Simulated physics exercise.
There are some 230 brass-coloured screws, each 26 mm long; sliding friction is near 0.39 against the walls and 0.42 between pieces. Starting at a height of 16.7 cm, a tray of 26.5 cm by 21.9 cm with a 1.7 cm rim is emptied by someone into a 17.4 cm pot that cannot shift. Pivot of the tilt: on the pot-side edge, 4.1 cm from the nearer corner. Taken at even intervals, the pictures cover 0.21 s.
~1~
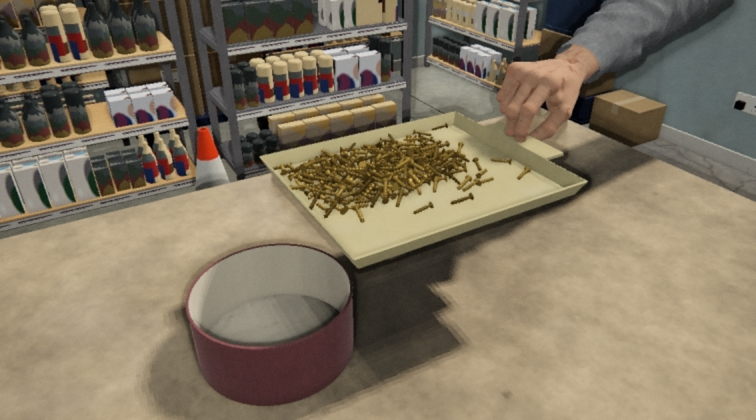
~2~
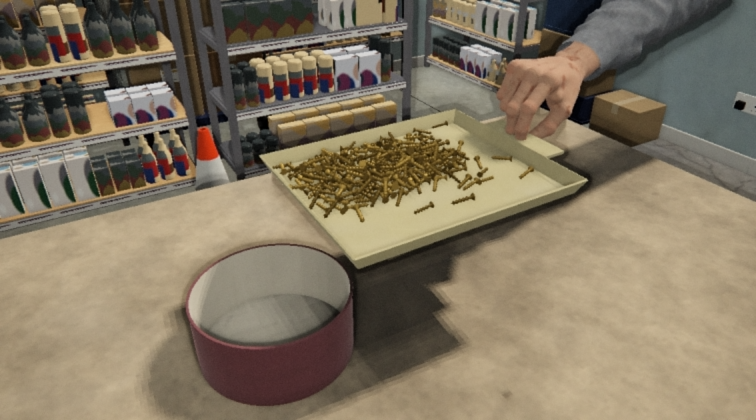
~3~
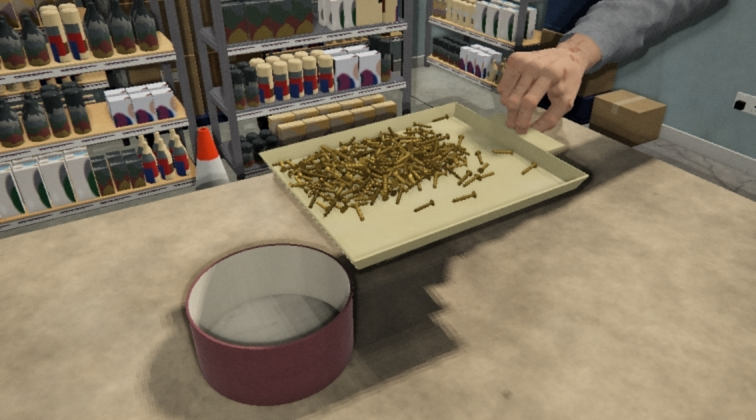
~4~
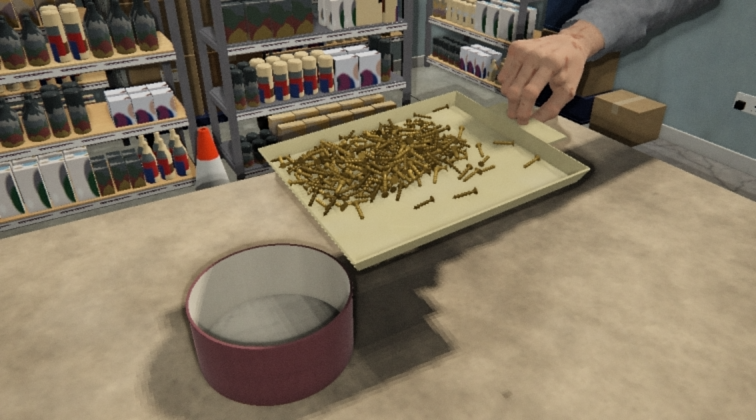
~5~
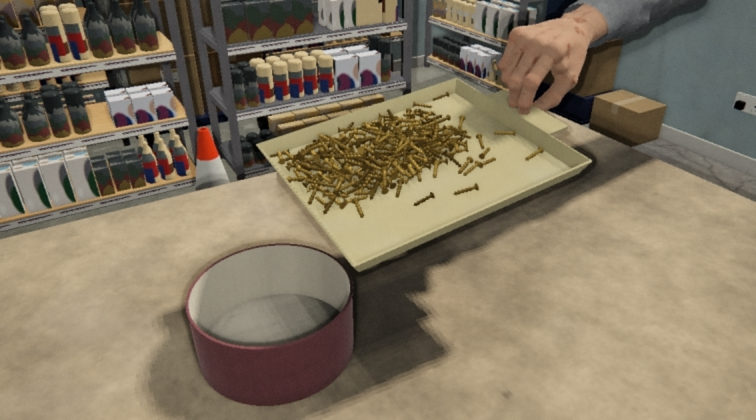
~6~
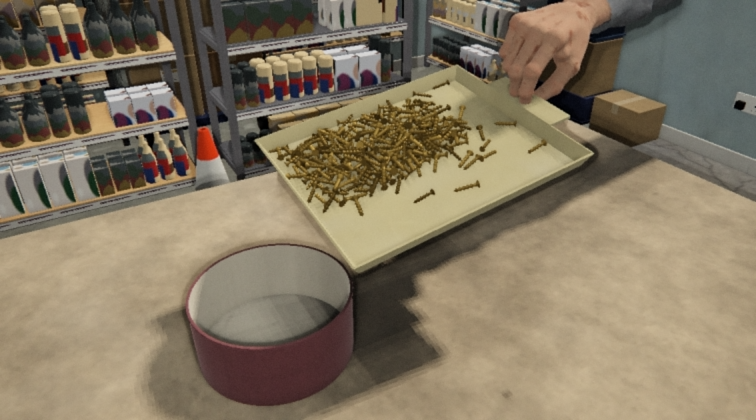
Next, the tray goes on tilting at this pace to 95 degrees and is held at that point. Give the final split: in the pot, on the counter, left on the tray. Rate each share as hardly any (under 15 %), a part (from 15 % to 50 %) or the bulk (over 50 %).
Pot: Hardly any; counter: The bulk; left on the tray: Hardly any.
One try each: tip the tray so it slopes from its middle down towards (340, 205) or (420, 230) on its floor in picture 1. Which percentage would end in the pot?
First try: Around 80 percent; second try: Around 0 percent.
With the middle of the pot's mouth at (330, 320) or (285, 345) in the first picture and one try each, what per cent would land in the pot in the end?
The shares would be near 80 and 80 per cent respectively.
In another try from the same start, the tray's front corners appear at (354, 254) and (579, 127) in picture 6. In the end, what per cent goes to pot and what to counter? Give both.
In the pot: 80 per cent; on the counter: 20 per cent.
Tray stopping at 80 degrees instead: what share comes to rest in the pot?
Around 5 %, I reckon.
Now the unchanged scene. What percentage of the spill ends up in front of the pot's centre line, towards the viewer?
About 100 per cent.
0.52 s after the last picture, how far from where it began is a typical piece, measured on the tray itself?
12 cm.
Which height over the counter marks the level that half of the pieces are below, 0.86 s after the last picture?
Roughly 2 centimetres.
Then, 0.52 s after the last picture, tilt 52 degrees; the tray holds 95 %, the pot 0 %.
Then, 0.86 s after the last picture, tilt 78 degrees; the tray holds 10 %, the pot 5 %.
Then, 1.29 s after the last picture, tilt 95 degrees; the tray holds 0 %, the pot 5 %.
In the end, pot 5 %, counter 95 %, tray 0 %.
